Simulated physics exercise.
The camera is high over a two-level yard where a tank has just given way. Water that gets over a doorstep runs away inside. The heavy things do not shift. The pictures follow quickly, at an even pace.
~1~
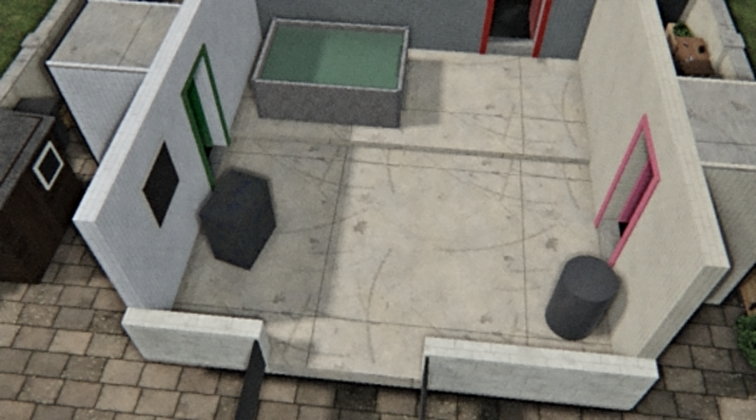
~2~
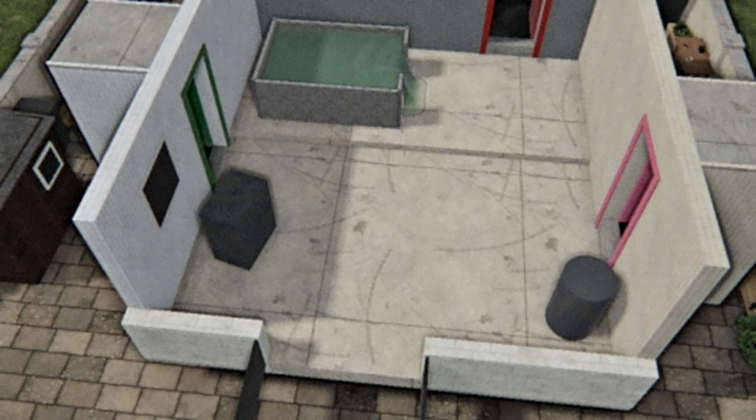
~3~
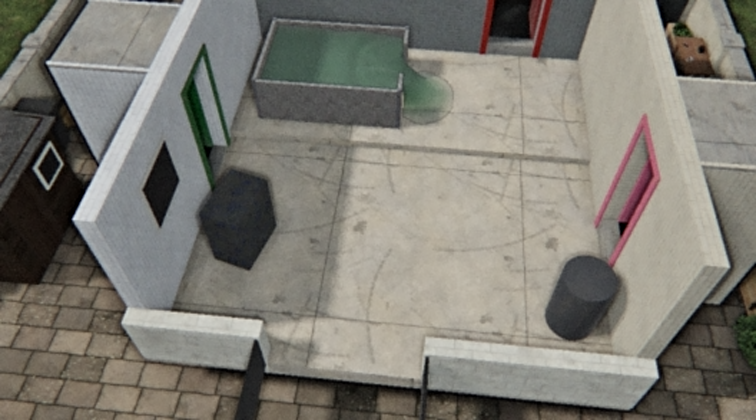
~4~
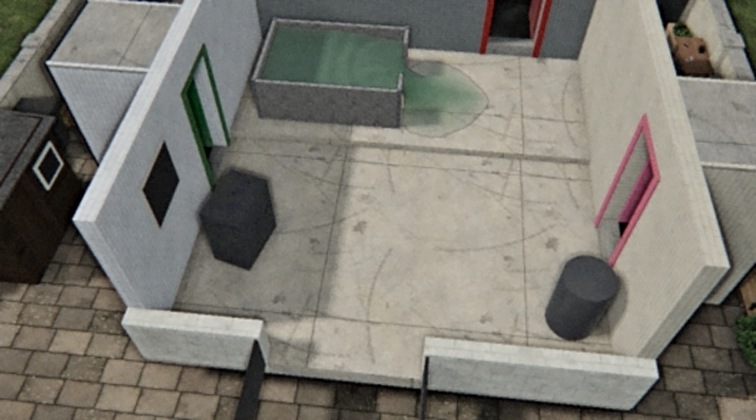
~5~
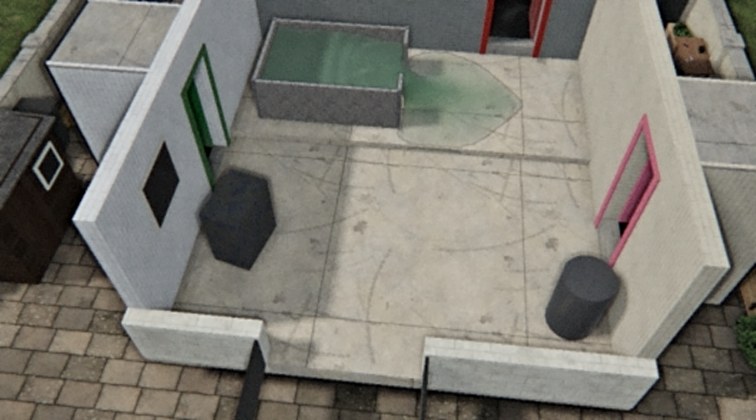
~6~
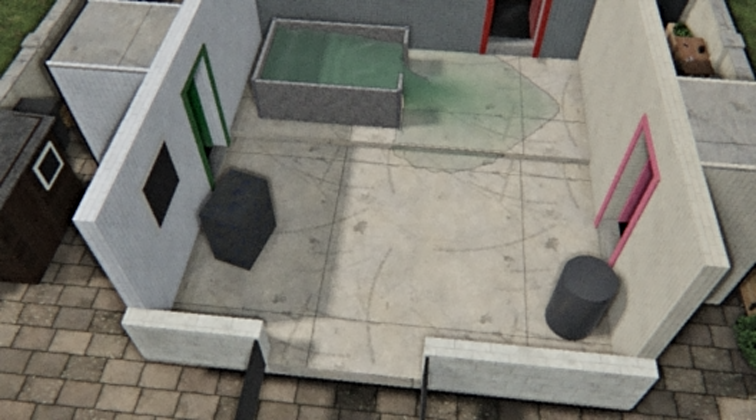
Stone tank of green water leaking from its right side, the water spreading rightward in a widening sheet across the pale floor.
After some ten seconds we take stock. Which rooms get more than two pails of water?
One by one: The red door holds within the limit; the green door holds within the limit; the pink door holds within the limit.
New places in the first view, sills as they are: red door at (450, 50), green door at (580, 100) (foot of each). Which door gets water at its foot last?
That is the pink-painted one.
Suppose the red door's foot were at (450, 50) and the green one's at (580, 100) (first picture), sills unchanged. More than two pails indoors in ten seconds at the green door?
In short: Green door is over.
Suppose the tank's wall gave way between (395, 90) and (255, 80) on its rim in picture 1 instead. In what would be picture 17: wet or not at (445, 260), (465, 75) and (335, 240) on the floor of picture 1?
As listed: Under water, no water, wet.
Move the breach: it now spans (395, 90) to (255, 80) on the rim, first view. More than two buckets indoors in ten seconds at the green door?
Then: Green is over.
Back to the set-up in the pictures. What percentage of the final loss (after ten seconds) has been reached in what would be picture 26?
Close to 0 %.
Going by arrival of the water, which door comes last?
It is the green-painted one.
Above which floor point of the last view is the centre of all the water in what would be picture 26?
Around (431, 118).
A moment on, water covers 30 % of the floor; the red door wet at the sill, nothing in, the green door not reached, the pink door not reached.
Next, water covers 35 % of the floor; the red door wet at the sill, nothing in, the green door not reached, the pink door wet at the sill, nothing in.
Then, water covers 40 % of the floor; the red door under two buckets in, the green door not reached, the pink door wet at the sill, nothing in.
Later, water covers 70 % of the floor; the red door under two buckets in, the green door not reached, the pink door wet at the sill, nothing in.
In the end, water covers 90 % of the floor; the red door under two buckets in, the green door under two buckets in, the pink door wet at the sill, nothing in.
